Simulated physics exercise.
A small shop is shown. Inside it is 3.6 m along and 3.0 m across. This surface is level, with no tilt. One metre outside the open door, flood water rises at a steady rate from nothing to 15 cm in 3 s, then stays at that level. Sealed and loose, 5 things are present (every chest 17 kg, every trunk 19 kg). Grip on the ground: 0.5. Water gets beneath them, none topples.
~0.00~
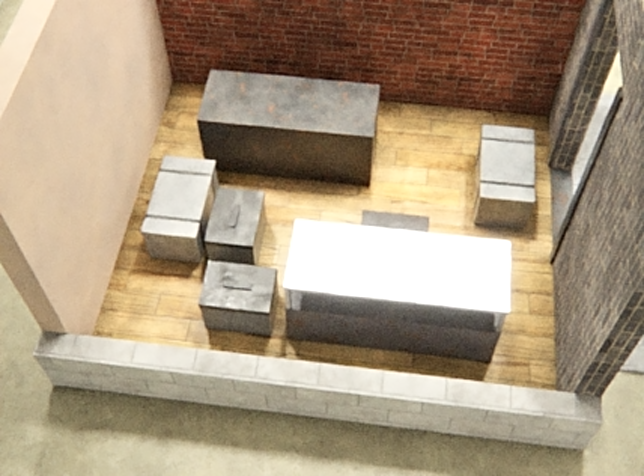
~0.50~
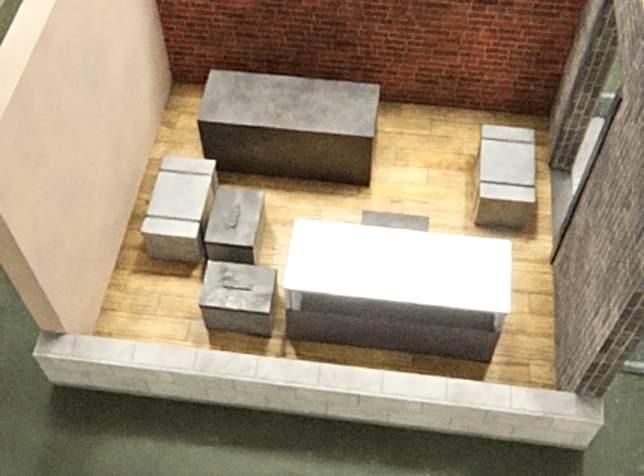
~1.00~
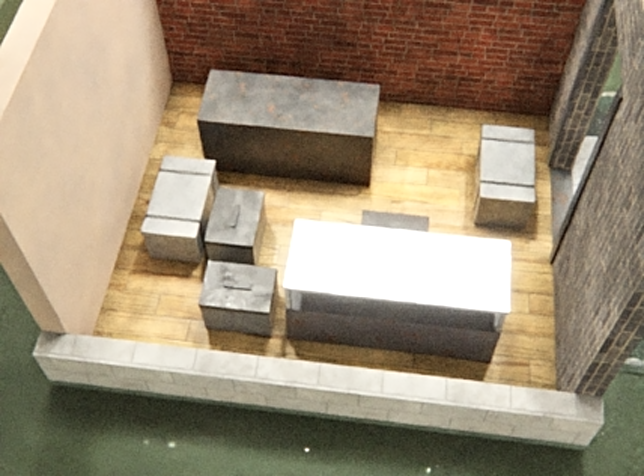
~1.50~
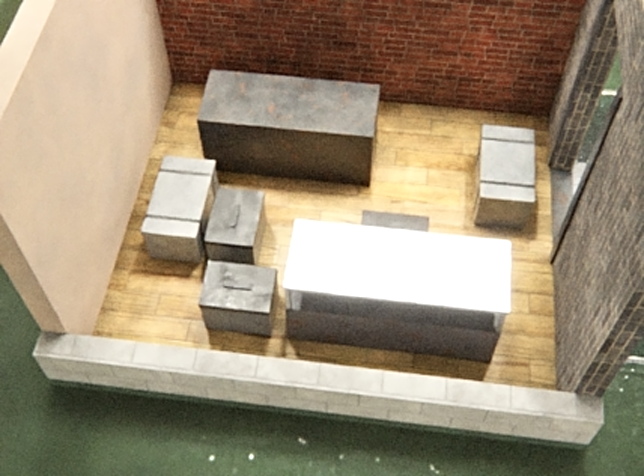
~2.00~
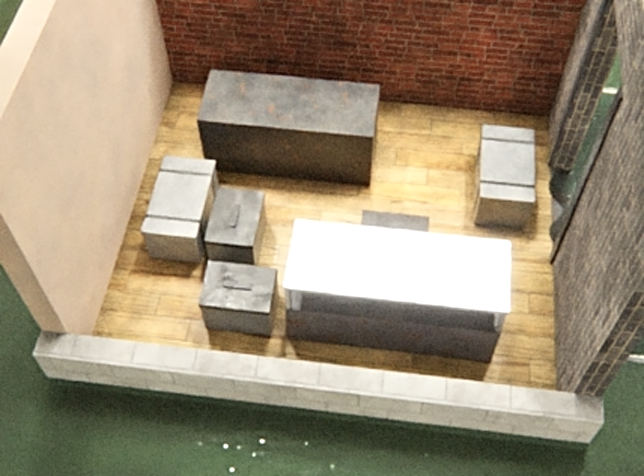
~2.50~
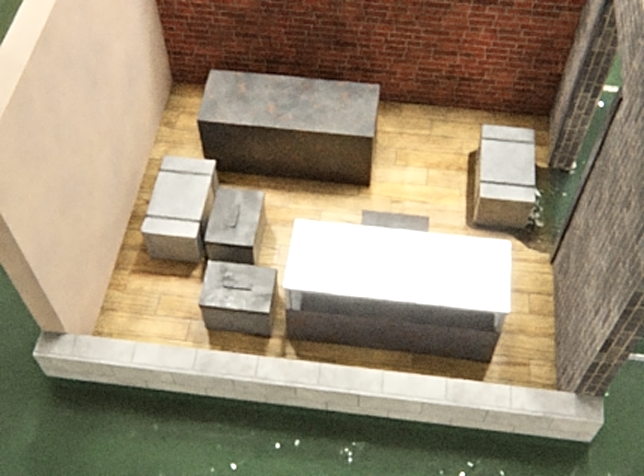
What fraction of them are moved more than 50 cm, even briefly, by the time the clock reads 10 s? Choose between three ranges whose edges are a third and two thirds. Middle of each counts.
The range is the middle one, a third to two thirds.
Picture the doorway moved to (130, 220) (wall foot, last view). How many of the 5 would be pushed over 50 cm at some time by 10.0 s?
Then 2 of them would.
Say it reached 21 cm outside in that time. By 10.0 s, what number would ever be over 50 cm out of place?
4.
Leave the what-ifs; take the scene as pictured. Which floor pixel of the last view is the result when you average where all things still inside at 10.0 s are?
I'd put it close to (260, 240) in the last view.
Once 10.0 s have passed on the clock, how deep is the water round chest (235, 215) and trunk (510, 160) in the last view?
About 7 and 9 cm.
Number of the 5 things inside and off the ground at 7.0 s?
I get 0.
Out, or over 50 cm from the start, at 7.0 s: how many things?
Tally: 2.
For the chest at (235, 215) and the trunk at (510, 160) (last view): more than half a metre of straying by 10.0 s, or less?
Listed as asked: Inside the limit and outside the limit.
After 3.5 s 0 of 5 are over 50 cm from their spots; 0 afloat.
After 4.5 s 1 of 5 are over 50 cm from their spots; 0 afloat.
After 7.0 s 2 of 5 are over 50 cm from their spots; 0 afloat.
After 10.0 s 3 of 5 are over 50 cm from their spots, and 3 have been at some point; 1 afloat.
